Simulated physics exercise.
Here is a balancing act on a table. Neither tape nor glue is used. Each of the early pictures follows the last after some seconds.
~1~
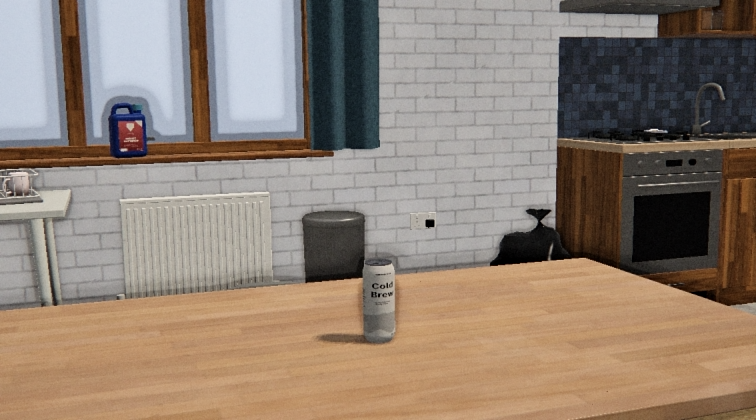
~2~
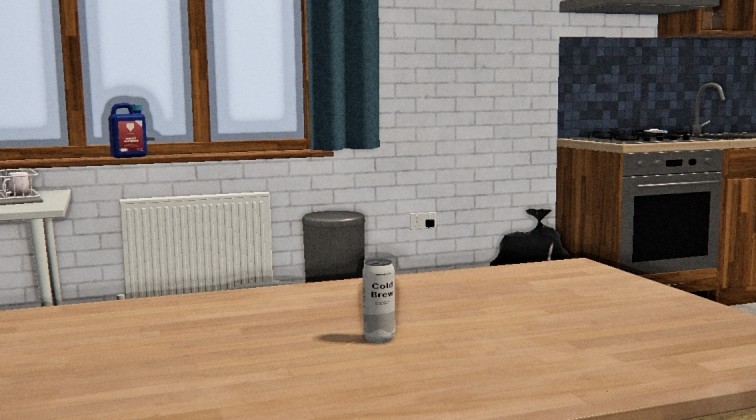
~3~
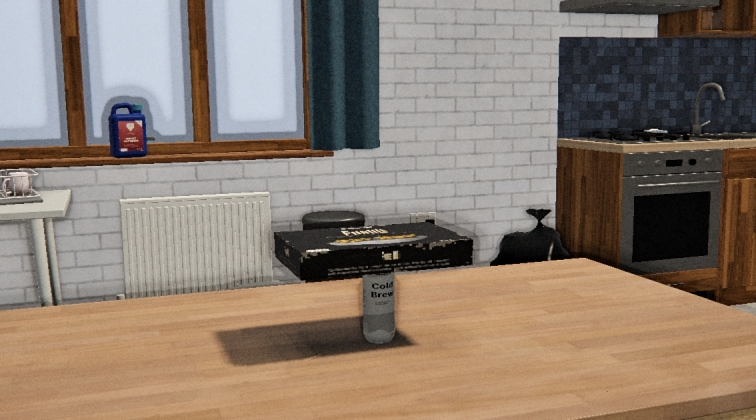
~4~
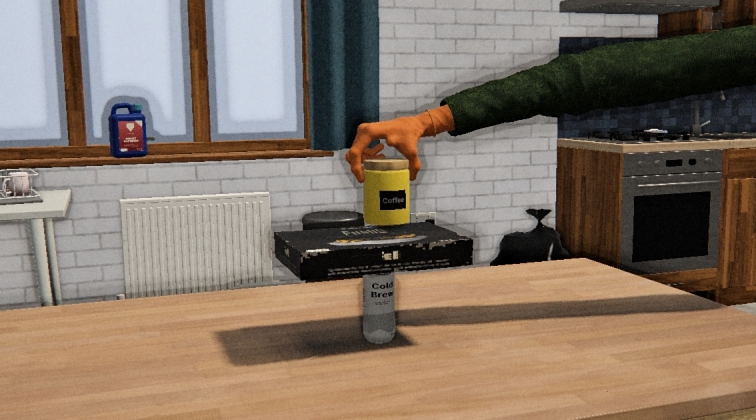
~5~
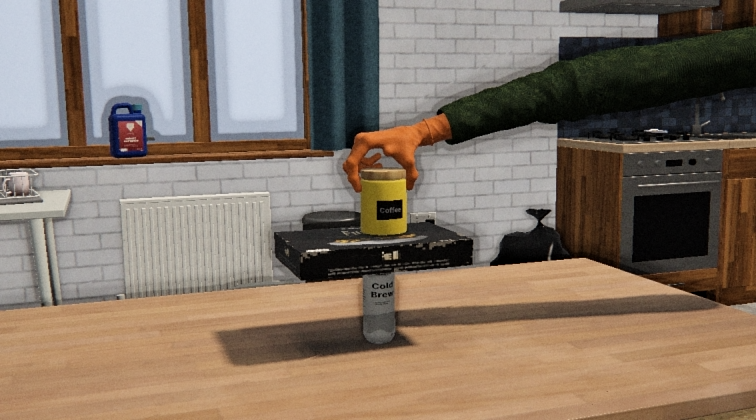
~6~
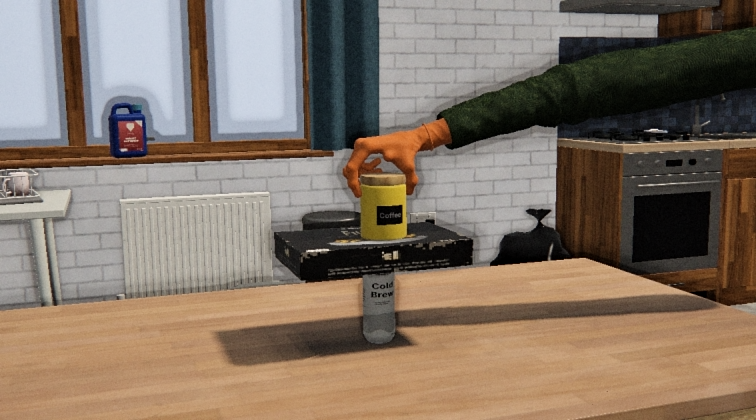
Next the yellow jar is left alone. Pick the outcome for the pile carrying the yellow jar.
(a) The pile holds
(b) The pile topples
The pile holds (a).
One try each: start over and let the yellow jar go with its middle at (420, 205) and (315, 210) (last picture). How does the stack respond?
Trial 1: Stable. Trial 2: Falls over.
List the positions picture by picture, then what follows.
In the first picture, the last thing is not in view yet; white can (379, 301).
In the second picture, the last thing is not in view yet; white can (379, 301).
In the third picture, the last thing is not in view yet; white can (379, 301).
The fourth picture shows still above its spot; yellow jar (386, 191); white can (379, 301).
The fifth picture shows still above its spot; yellow jar (383, 201); white can (379, 301).
The sixth picture shows set down, still held; yellow jar (383, 205); white can (379, 301).
Then, 0.20 s later than the last frame, all is still.
Then, 0.40 s later than the last frame, yellow jar resting near (383, 206).
When it is over, all 3 as before. End places, in pixels of the last picture, yellow jar near (383, 206). The stack keeps its balance.
